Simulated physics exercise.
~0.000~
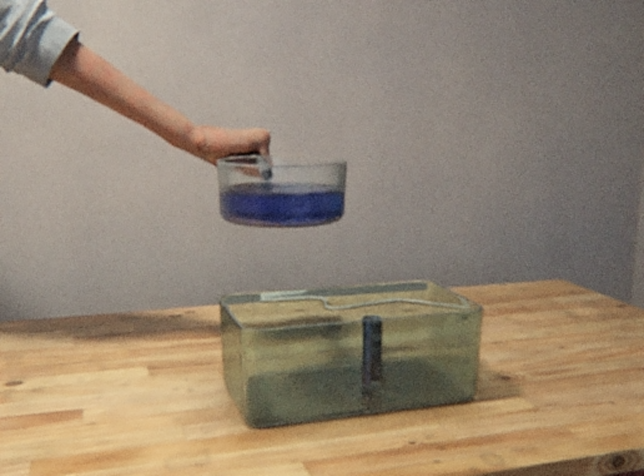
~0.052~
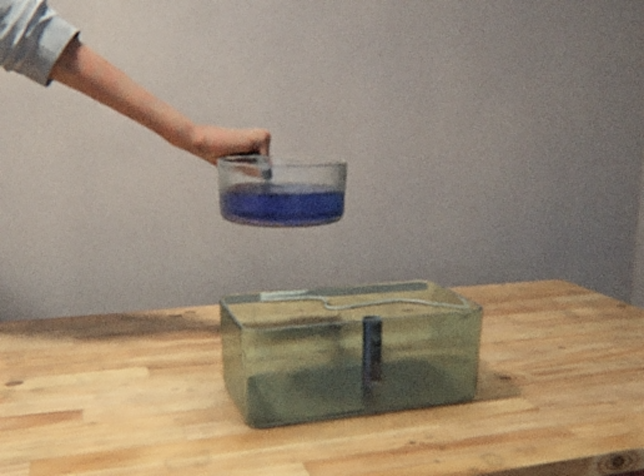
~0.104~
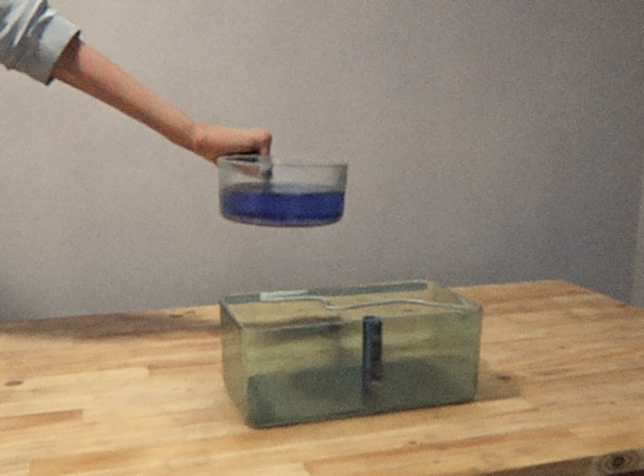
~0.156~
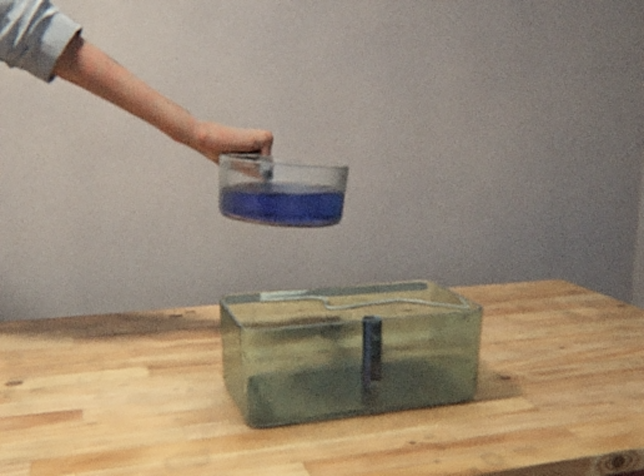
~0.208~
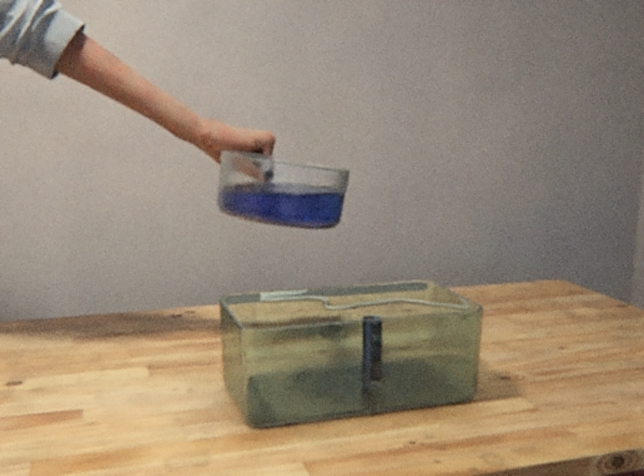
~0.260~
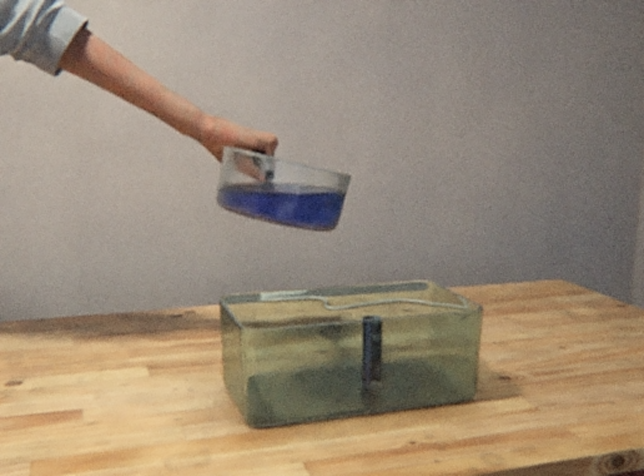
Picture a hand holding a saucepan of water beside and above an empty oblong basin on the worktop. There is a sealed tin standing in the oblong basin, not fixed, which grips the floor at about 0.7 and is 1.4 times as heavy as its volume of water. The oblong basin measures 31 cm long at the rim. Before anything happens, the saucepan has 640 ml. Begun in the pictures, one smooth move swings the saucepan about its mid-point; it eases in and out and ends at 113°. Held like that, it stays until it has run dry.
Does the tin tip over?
It will not come down.
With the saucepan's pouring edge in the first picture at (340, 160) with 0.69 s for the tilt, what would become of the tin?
It tumbles.
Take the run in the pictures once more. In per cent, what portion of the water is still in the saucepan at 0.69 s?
Around 56 in a hundred.
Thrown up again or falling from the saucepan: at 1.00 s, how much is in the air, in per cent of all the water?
About 10 percent.
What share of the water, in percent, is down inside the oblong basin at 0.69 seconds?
Around 9 percent.
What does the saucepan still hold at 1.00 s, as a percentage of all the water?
I'd say some 8 per cent remains.
After 0.69 s the tilt is 71° and 56 per cent is still to pour; the tin stands where it began.
After 1.00 s the tilt is 106° and 8 per cent is still to pour; the tin stands where it began.
After 1.33 s the tilt is 113° and 0 per cent is still to pour; the tin stands where it began.
After 1.68 s the tilt is 113° and 0 per cent is still to pour; the tin stands where it began.
In the end the tin stands where it began.
